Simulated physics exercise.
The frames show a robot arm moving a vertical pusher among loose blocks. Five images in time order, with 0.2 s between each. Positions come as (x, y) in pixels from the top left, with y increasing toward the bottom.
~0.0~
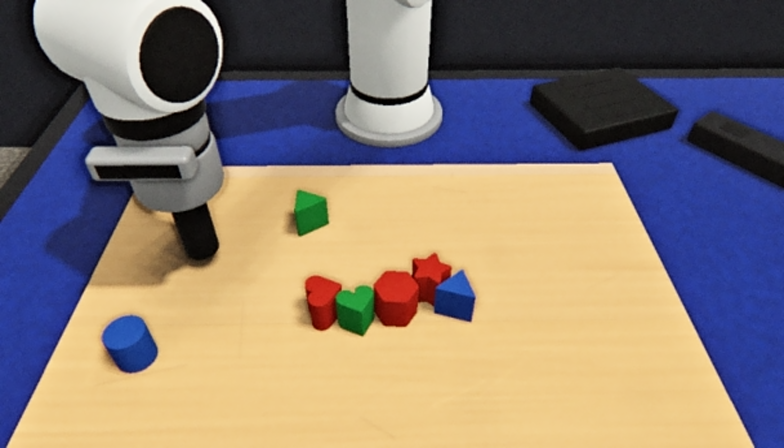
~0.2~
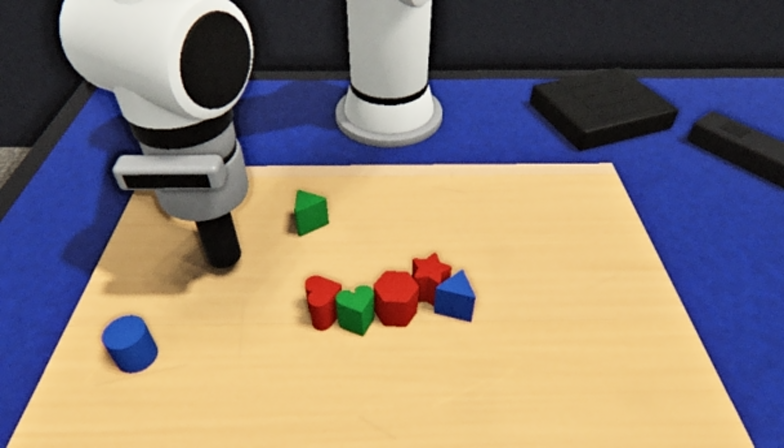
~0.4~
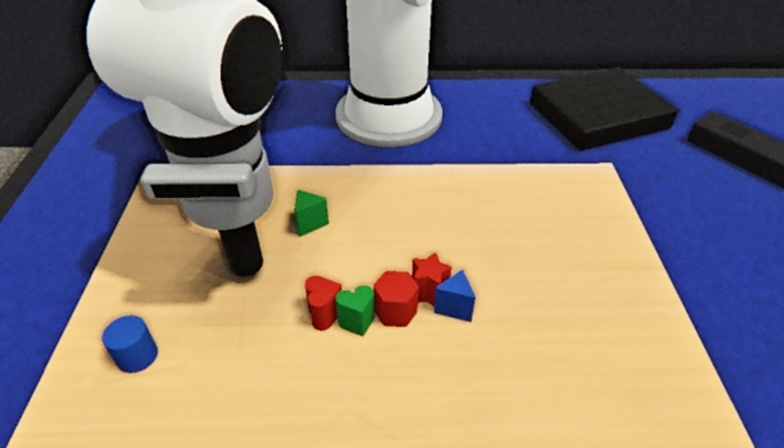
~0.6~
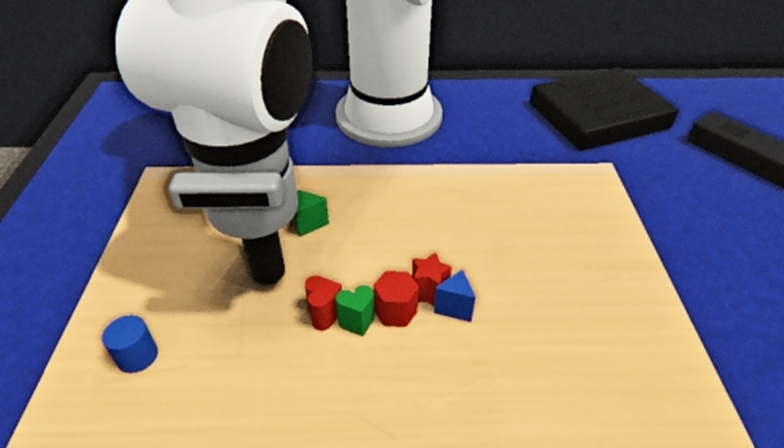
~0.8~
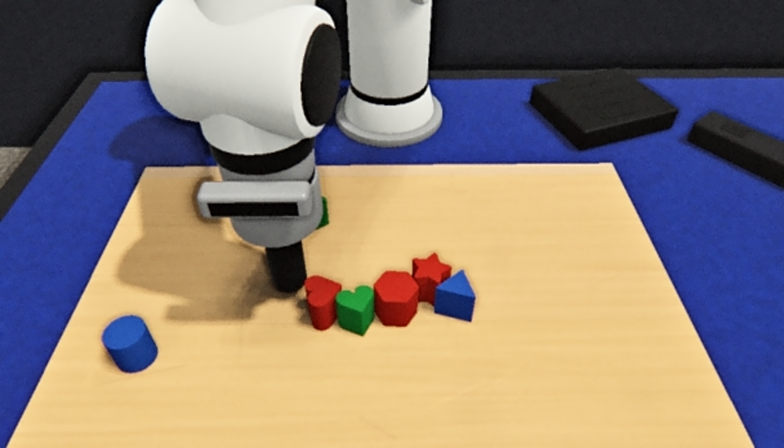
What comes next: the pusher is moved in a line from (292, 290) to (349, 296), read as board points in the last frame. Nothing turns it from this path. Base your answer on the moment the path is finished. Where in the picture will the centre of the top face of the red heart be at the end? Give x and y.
Most likely (337, 299).
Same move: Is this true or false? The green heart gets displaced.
That is true.
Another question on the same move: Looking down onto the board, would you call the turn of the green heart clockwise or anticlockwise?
Its spin: Anticlockwise.
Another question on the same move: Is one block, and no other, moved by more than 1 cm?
No
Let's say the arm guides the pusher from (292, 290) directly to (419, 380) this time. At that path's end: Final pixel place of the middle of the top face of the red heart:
At pixel (367, 358).
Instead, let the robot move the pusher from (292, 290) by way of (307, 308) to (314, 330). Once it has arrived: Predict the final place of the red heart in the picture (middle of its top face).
Its top face will be centred at roughly (343, 322).
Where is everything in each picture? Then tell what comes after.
Tip of the pusher at (203, 248), middles of tops, red heart at (321, 289), green heart at (356, 297), red six-sided block at (396, 285), in the first frame.
Pusher at (225, 256), nothing pushed, in the second frame.
Pusher at (247, 264), nothing pushed, in the third frame.
Pusher at (268, 272), nothing pushed, in the fourth frame.
Pusher at (290, 280), red heart at (321, 289), green heart at (356, 297), red six-sided block at (396, 285), in the fifth frame.
On the path given first. Halfway along, pusher at (319, 283); red heart at (329, 295), turned 30° clockwise; green heart at (363, 303), turned 30° anticlockwise.
At the end, pusher at (348, 285); red heart at (337, 299), turned 75° clockwise; green heart at (364, 309), turned 60° anticlockwise; red six-sided block unmoved.
